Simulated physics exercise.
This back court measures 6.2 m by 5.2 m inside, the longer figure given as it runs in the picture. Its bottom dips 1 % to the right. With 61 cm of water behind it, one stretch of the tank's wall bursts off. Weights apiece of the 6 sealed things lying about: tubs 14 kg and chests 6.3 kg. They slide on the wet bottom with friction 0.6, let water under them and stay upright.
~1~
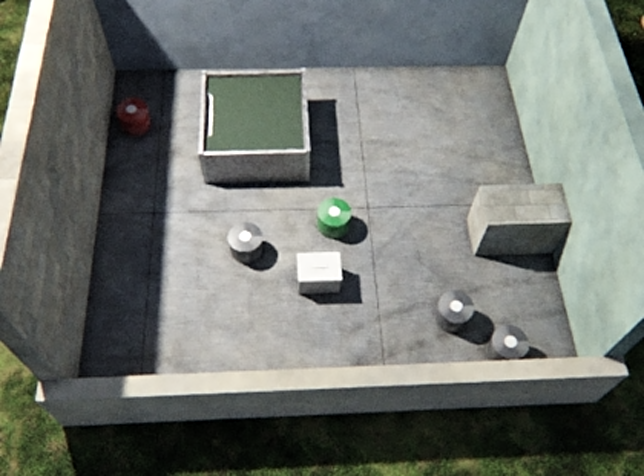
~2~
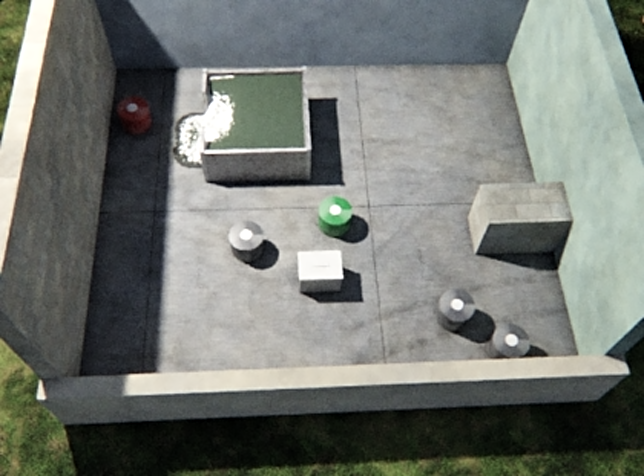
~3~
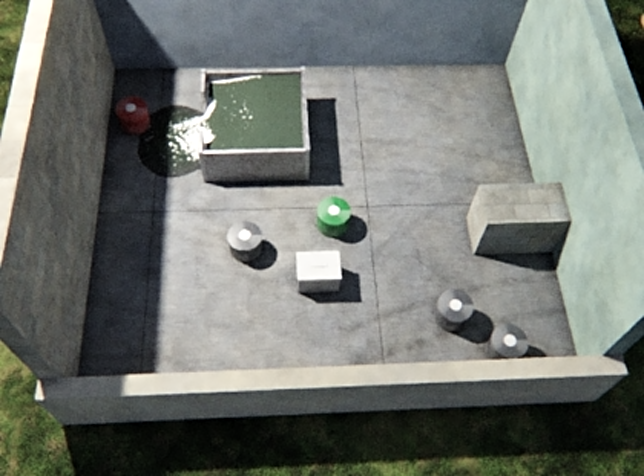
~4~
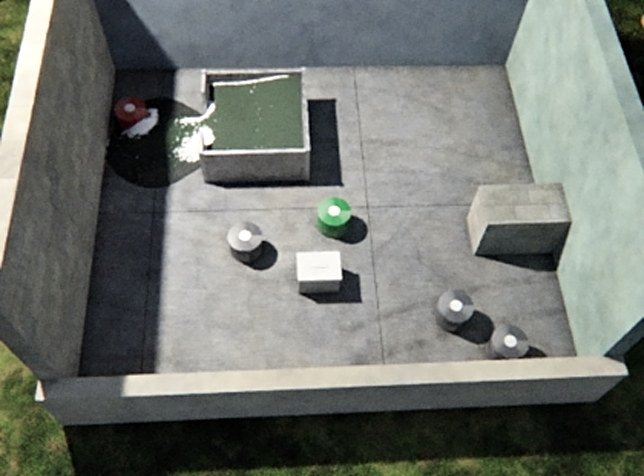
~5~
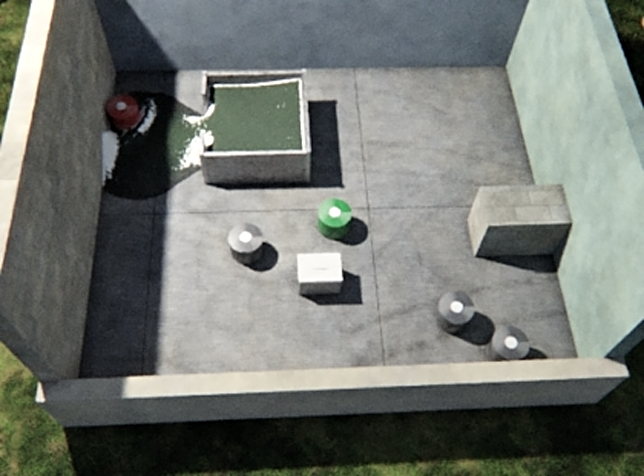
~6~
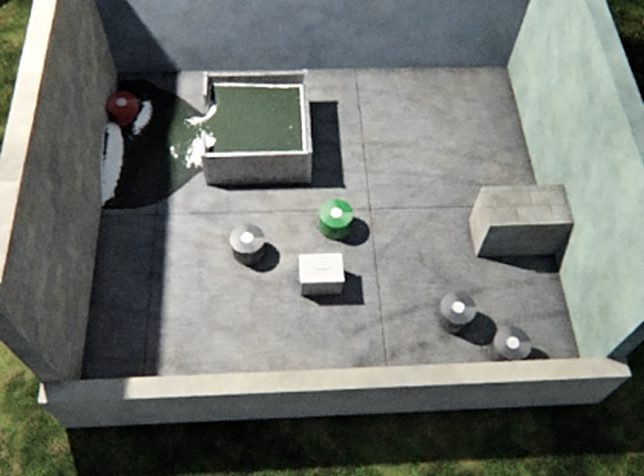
In a walled court, water pours from a tank's left side and nudges the red tub.
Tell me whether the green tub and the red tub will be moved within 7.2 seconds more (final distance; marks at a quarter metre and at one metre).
The green tub barely shifts; the red tub gets carried off.
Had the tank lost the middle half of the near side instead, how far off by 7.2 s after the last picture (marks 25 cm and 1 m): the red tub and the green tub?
In that case the red tub holds its place, the green tub holds its place.
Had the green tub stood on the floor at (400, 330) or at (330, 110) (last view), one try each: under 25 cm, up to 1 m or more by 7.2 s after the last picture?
In turn: It barely shifts; it holds its place.
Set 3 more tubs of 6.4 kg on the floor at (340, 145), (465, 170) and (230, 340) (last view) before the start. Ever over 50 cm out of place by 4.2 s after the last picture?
In turn: Short of it, less, more.
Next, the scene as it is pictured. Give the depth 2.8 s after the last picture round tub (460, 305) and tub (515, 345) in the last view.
About 0 and 0 cm.
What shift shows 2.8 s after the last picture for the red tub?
About 300 cm.
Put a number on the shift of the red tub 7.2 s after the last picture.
About 400 cm.
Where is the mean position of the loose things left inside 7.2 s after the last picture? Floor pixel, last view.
Around (375, 247).
Then, 0.9 s after the last picture the green tub is near (336, 213), 0.0 m from its start, aground; the red tub is near (143, 63), 0.9 m from its start, afloat; 1 afloat.
Then, 2.8 s after the last picture the green tub is near (336, 213), 0.0 m from its start, aground; the red tub is near (324, 71), 2.9 m from its start, aground; 0 afloat.
Then, 4.8 s after the last picture the green tub is near (336, 213), 0.0 m from its start, aground; the red tub is near (394, 80), 3.9 m from its start, aground; 0 afloat.
Then, 7.2 s after the last picture the green tub is near (336, 213), 0.0 m from its start, aground; the red tub is near (395, 81), 3.9 m from its start, aground; 0 afloat.
